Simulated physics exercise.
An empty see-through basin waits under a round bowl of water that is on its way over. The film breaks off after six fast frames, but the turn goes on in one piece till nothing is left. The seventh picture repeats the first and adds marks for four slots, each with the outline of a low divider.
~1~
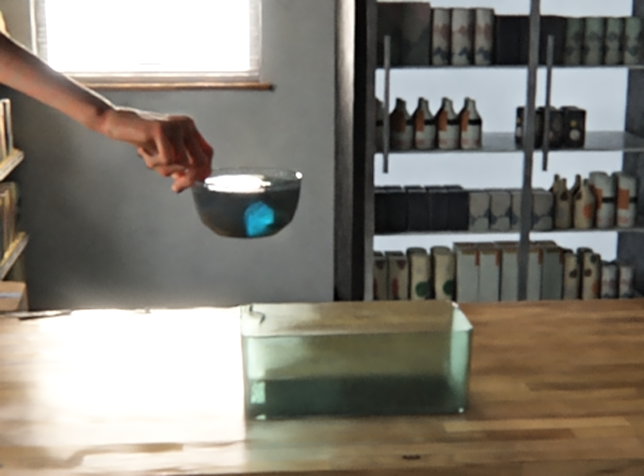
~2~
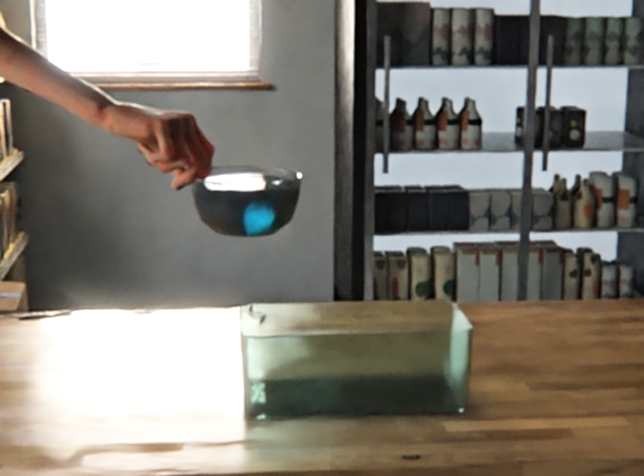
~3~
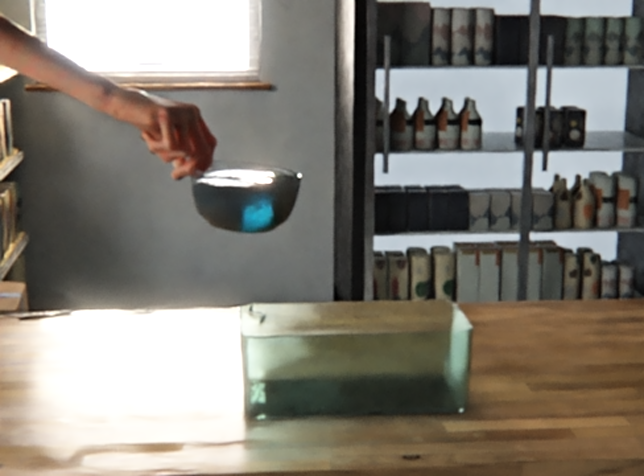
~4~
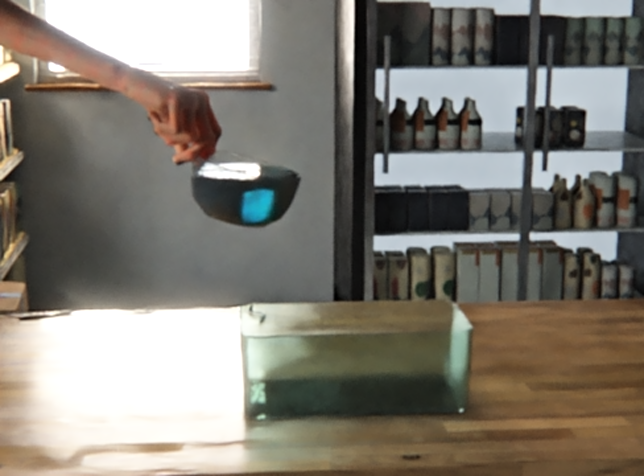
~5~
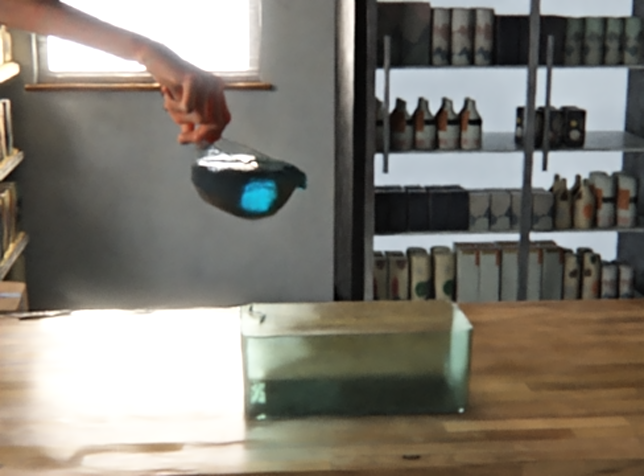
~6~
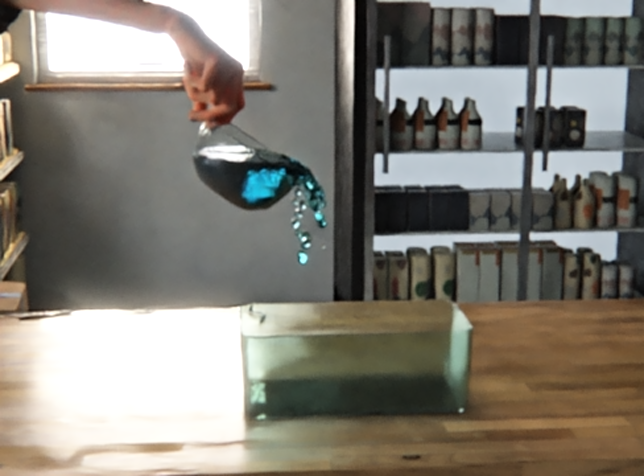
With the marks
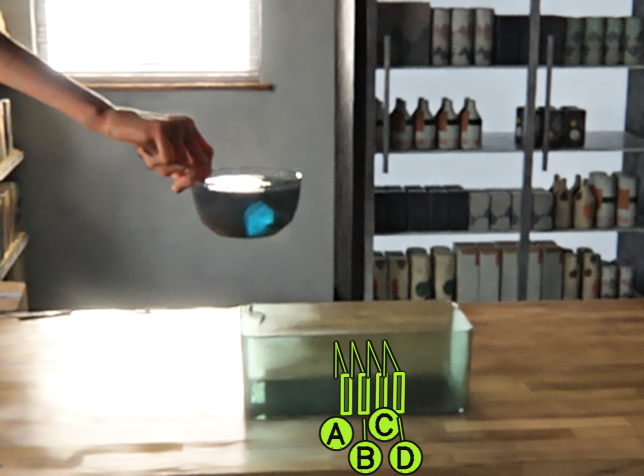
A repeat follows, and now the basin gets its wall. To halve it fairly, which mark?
D is best.
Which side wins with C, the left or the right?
More ends on the right.
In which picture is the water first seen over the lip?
Picture 5.
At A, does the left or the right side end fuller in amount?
More ends on the right.
On the marked copy, A at (346, 419); B at (364, 419); C at (381, 418); D at (399, 417).
With A, about 5 % ends left of the wall and 94 % right of it.
With B, about 7 % ends left of the wall and 92 % right of it.
With C, about 18 % ends left of the wall and 81 % right of it.
With D, about 47 % ends left of the wall and 51 % right of it.
